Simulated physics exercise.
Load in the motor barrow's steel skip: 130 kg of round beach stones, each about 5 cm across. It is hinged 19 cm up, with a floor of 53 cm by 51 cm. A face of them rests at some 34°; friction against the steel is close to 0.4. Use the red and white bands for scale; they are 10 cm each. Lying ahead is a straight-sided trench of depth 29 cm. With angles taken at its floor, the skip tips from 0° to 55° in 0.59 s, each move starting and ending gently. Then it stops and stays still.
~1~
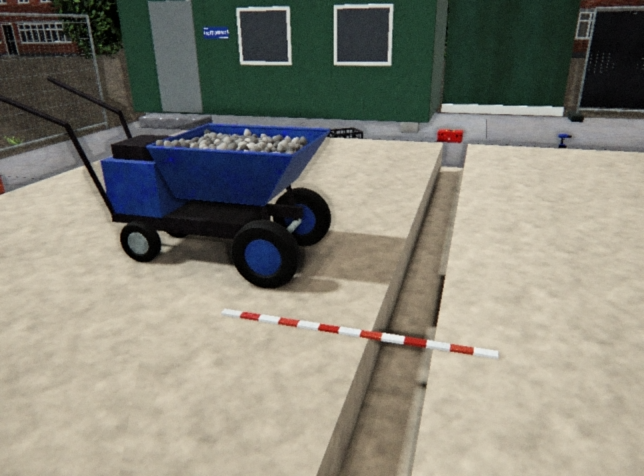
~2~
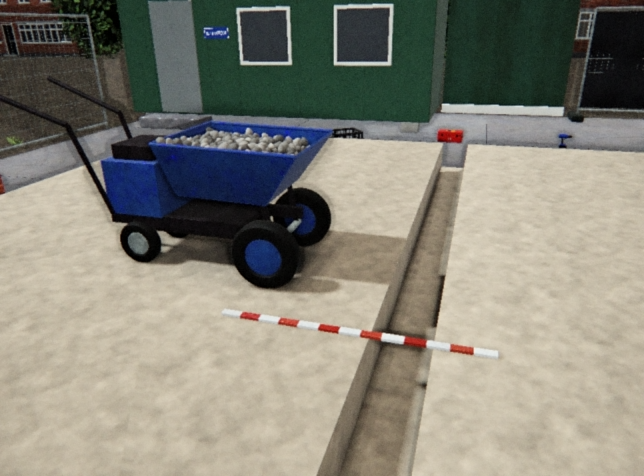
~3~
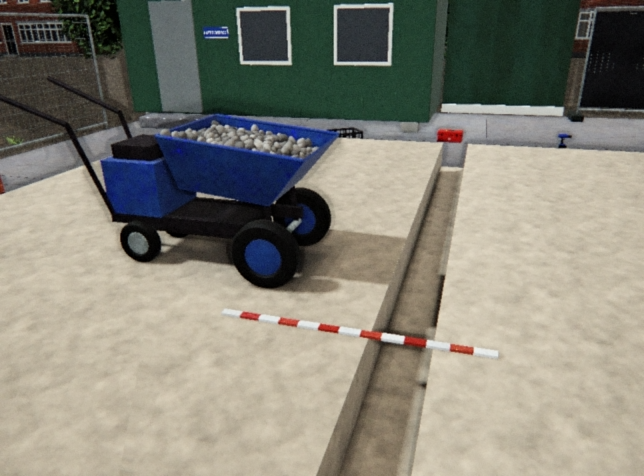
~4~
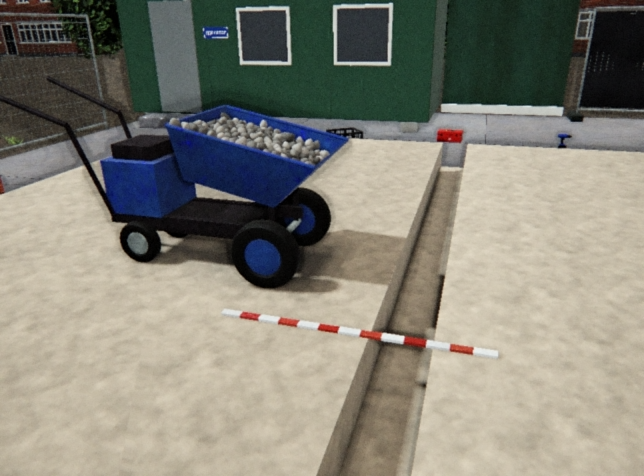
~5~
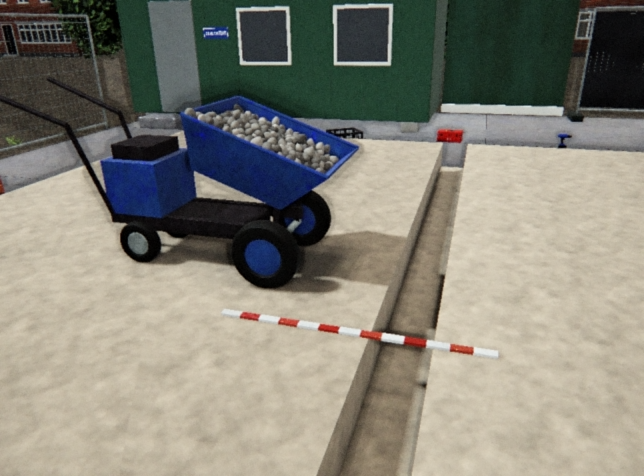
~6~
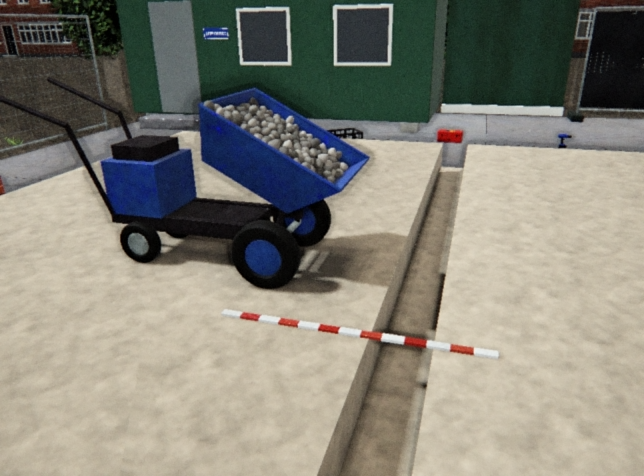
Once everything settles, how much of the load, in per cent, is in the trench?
Once it settles, about 40 per cent of the load is there.
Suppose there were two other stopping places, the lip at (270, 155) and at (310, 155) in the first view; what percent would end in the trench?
Roughly 45 in a hundred from the first, 35 in a hundred from the second.
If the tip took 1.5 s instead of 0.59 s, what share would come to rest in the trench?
About 60 percent, I'd say.
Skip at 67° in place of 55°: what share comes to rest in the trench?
About 70 per cent would end up in the trench.
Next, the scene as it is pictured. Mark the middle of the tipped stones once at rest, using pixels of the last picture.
Their middle ends up near (431, 314).
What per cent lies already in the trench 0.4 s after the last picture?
Roughly 10% by that time.
Then, 0.1 s after the last picture the floor is at 46°, 100 % in the skip; the foremost stones are at (349, 201).
Then, 0.4 s after the last picture the floor is at 55°, 88 % in the skip, 2 % short of the trench, 9 % in the trench; the foremost stones are at (431, 261).
Then, 0.7 s after the last picture the floor is at 55°, 49 % in the skip, 2 % short of the trench, 25 % in the trench, 23 % past the trench; the foremost stones are at (552, 297).
Then, 2.7 s after the last picture the floor is at 55°, 37 % in the skip, 40 % in the trench, 23 % past the trench; the foremost stones are past the picture's edge.
